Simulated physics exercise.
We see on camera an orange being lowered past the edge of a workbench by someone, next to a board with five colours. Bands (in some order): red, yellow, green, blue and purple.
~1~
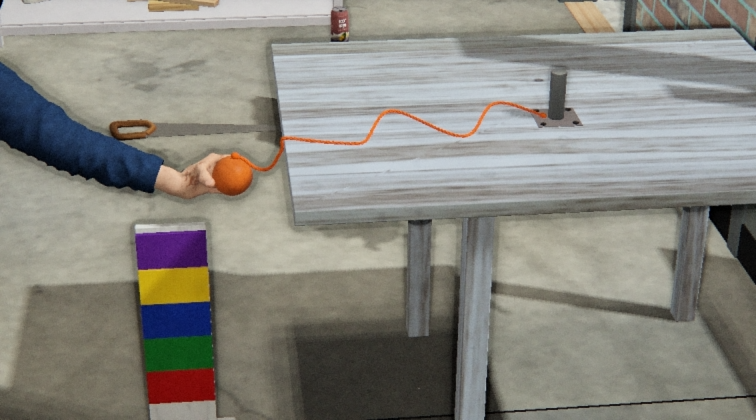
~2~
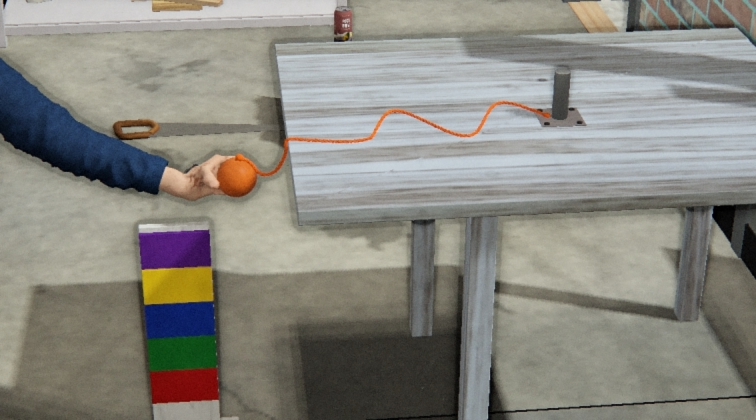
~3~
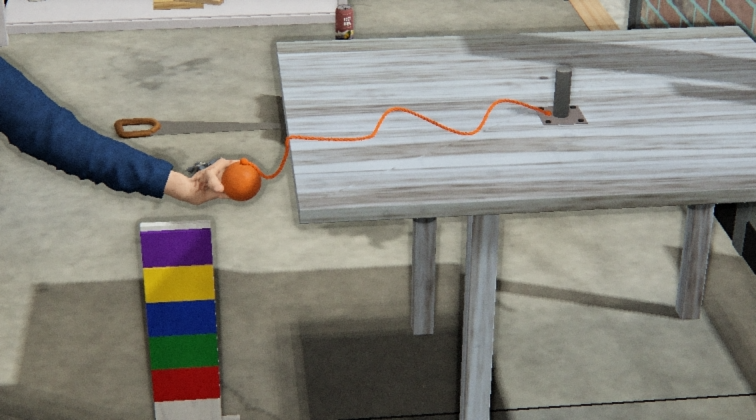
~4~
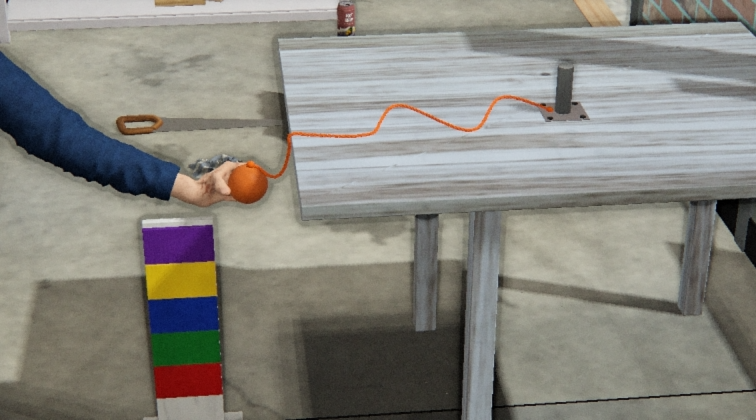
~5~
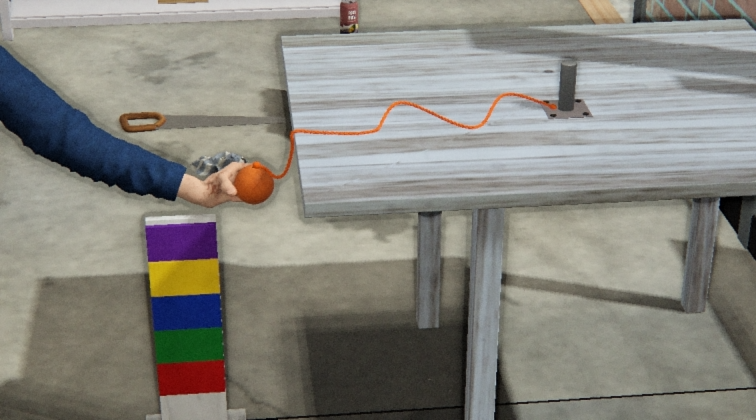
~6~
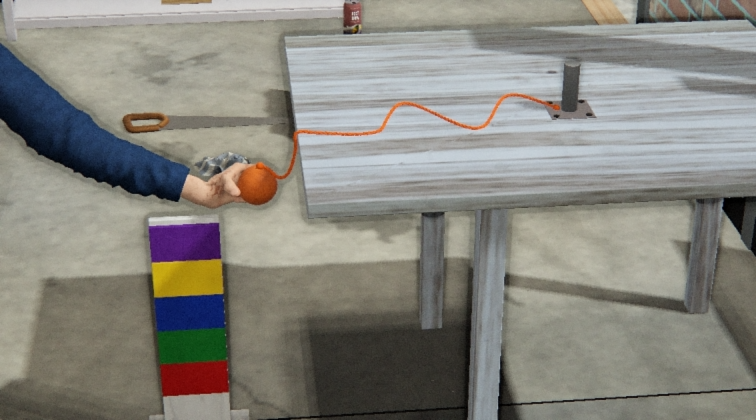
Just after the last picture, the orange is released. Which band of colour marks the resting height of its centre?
The green band marks it.
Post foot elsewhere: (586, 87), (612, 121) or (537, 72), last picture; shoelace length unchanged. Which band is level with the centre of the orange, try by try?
Try one - blue; try two - blue; try three - green.
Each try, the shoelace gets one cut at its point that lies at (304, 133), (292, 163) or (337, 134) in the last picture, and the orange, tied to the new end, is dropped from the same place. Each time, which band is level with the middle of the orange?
In turn it lines up with yellow, blue and purple.
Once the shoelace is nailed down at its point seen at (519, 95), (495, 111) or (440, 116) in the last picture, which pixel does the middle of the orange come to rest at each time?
It comes to rest around (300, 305), (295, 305) and (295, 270) respectively.
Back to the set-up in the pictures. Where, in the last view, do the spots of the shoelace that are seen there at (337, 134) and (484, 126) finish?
Result - first point (299, 218), second point (416, 117).
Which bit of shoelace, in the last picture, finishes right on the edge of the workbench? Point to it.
That spot is near (394, 108).
Soon after, orange near (266, 336); level with green.
After that, orange near (330, 323); level with green.
And then, orange near (288, 336); level with green.
In the end, orange near (305, 335); level with green. The green one.
